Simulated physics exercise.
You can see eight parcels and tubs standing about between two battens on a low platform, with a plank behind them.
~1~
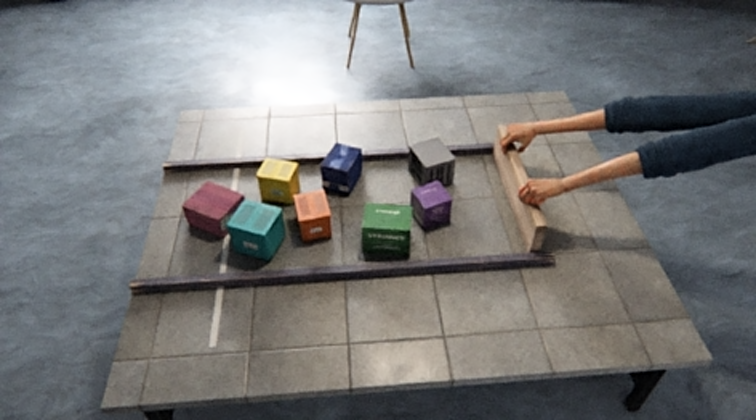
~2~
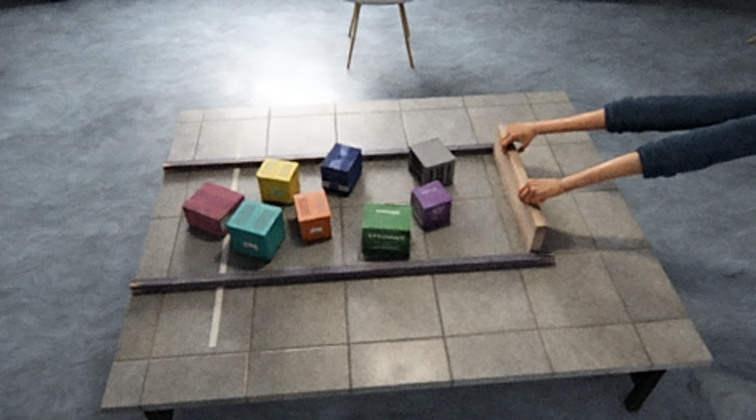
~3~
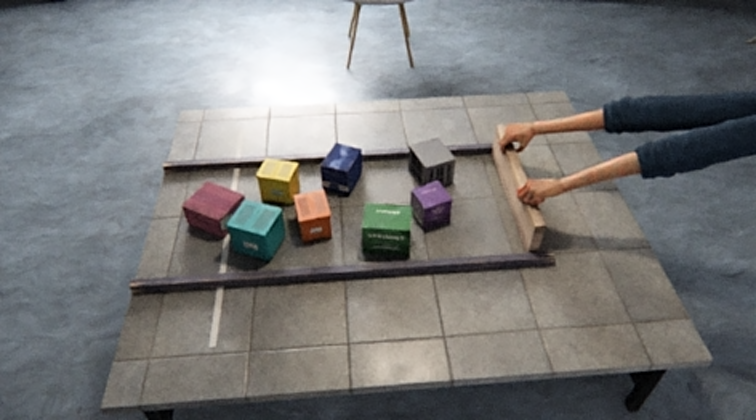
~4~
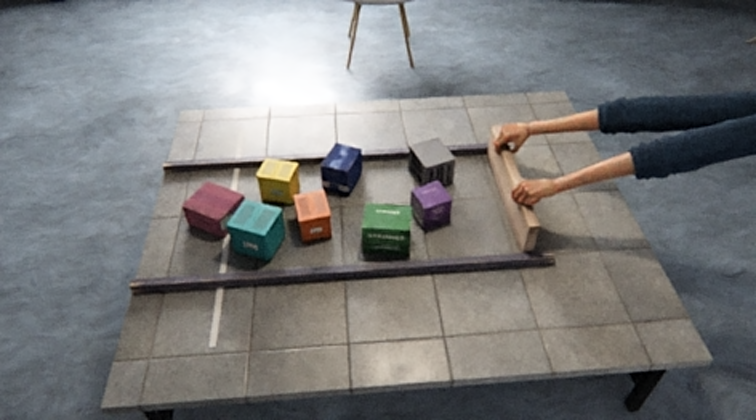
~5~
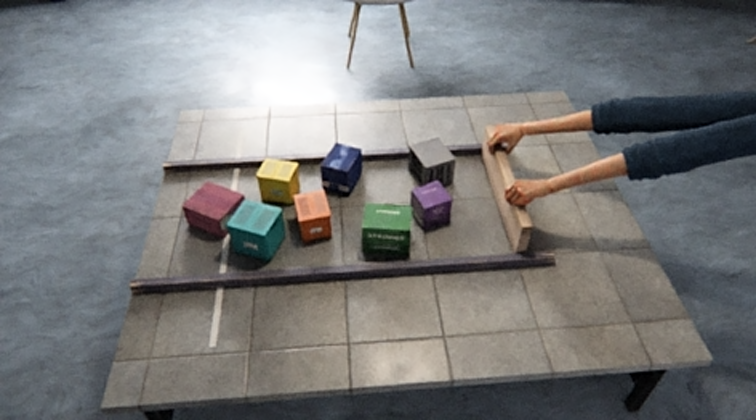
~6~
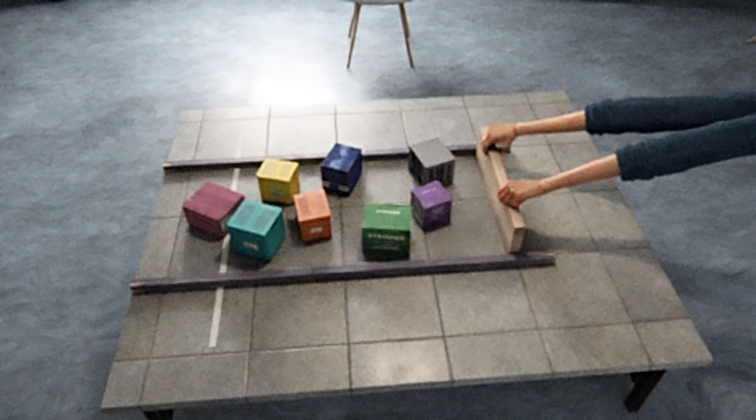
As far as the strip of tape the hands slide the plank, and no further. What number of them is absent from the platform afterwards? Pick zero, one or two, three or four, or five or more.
One or two of them.
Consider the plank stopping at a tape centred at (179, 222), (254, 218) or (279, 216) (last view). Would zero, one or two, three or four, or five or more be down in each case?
Going through the places as listed, I'd say five or over, then none at all, then no fall at all.
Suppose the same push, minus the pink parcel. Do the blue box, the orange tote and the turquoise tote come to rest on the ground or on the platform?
The blue box remains up, the orange tote survives, the turquoise tote does not fall.
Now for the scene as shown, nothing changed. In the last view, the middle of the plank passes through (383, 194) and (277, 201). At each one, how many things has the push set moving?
First position 4; second position 8.
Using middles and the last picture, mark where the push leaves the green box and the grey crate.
Okay, so first (198, 245), and next (215, 174).
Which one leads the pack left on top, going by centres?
The foremost one is the turquoise tote.
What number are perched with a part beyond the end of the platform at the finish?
It's 1.
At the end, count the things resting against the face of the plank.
Counting them up gives 3.
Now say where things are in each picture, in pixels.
The first picture shows pink parcel (216, 209); turquoise tote (258, 231); yellow tote (279, 182); plank (517, 186); tape (230, 219).
The second picture shows turquoise tote (258, 231); plank (517, 186).
The third picture shows yellow tote (279, 182); green box (387, 229).
The fourth picture shows pink parcel (216, 209); purple box (431, 205).
The fifth picture shows turquoise tote (258, 231); grey crate (431, 164).
The sixth picture shows pink parcel (216, 209); turquoise tote (258, 231); yellow tote (279, 182); plank (498, 187); tape (230, 219).
Soon after, none off yet; pink parcel at rest near (216, 209); turquoise tote at rest near (258, 231); yellow tote at rest near (279, 182).
In the end, the number that fall off is one or two; gone, yellow tote and pink parcel.
